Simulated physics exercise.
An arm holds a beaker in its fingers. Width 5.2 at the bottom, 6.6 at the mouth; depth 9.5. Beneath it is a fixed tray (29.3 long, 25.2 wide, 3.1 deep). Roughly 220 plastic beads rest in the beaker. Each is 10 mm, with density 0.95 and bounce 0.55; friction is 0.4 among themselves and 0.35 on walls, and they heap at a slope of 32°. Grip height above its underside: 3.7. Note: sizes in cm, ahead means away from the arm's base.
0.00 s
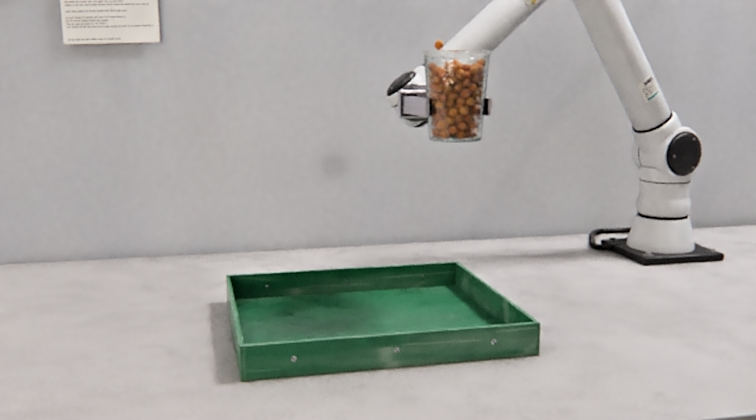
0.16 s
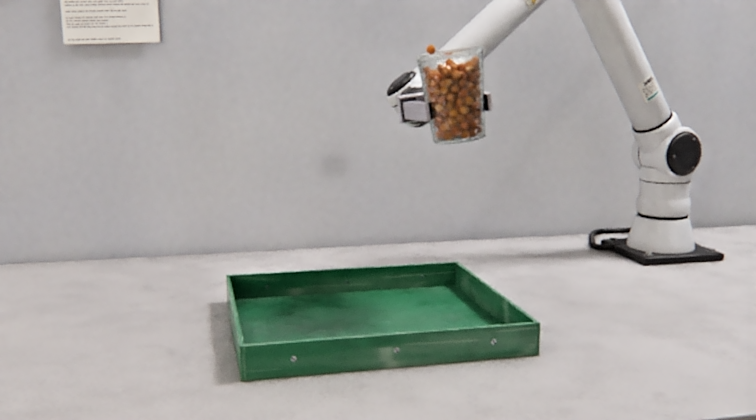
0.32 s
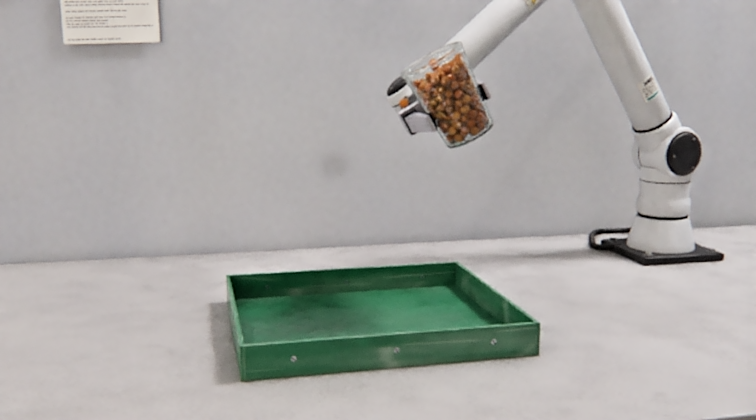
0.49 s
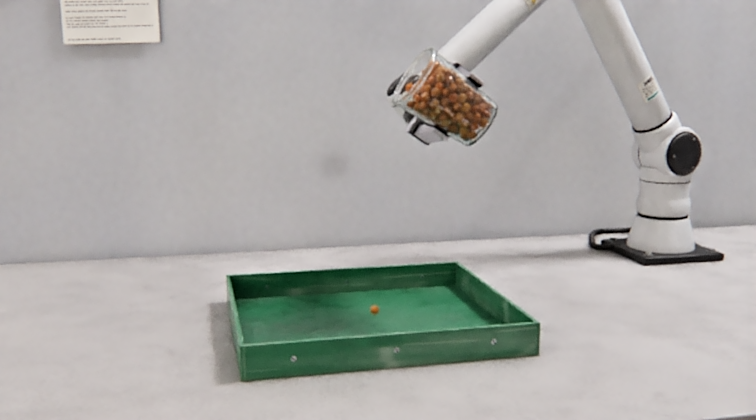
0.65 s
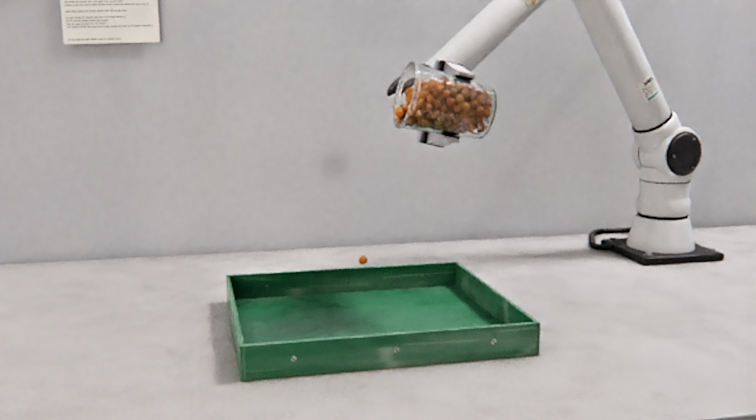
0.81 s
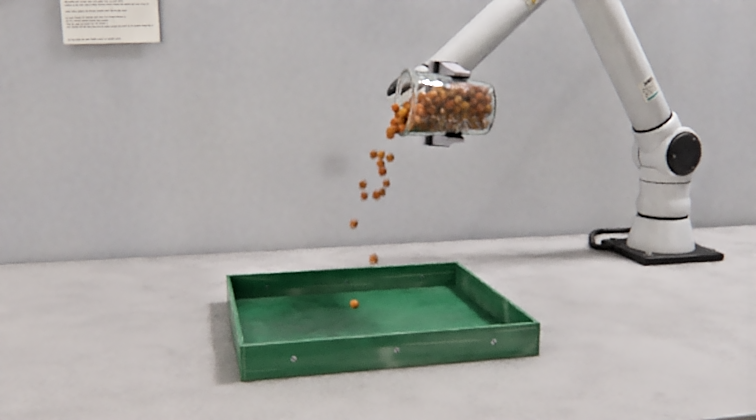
A robot arm tilted a clear beaker of orange-brown beads over to the left until it lay nearly sideways, and after a stray bead or two, a small stream dropped toward the green tray below.
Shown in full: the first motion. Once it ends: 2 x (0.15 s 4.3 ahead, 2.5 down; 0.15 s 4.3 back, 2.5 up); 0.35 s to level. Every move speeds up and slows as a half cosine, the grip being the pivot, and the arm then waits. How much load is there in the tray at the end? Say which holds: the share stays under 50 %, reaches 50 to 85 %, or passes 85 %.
The share reaches 50 to 85 %.
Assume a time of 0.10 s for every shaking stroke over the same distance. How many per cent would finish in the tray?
I'd expect close to 65 in a hundred.
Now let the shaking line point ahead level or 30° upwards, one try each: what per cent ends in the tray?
85 and 90 %.
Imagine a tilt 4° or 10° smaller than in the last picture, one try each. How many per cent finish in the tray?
Estimates, in order: 55 % and 40 %.
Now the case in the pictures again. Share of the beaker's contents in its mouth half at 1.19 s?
Some 40 percent is in that half.
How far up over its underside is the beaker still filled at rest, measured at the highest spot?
I'd put it at close to 4.5 centimetres.
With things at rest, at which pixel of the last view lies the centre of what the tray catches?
In the final picture, somewhere near (318, 325).
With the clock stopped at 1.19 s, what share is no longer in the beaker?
Roughly 45 per cent by then.
By 1.19 s, tilted 85° forward, highest piece 24 above the table; 124 in the beaker, 60 in the tray, 35 in flight or on a rim.
By 1.57 s, tilted 48° forward, highest piece 27 above the table; 140 in the tray, 74 in the beaker, 1 on the table or floor, 4 in flight or on a rim.
By 1.96 s, level, highest piece 25 above the table; 143 in the tray, 72 in the beaker, 2 on the table or floor, 2 in flight or on a rim.
By 3.01 s, level, highest piece 25 above the table; 145 in the tray, 72 in the beaker, 2 on the table or floor.
Final count, 145 in the tray, 72 in the beaker, 2 on the table or floor. That is 66 % in the tray.
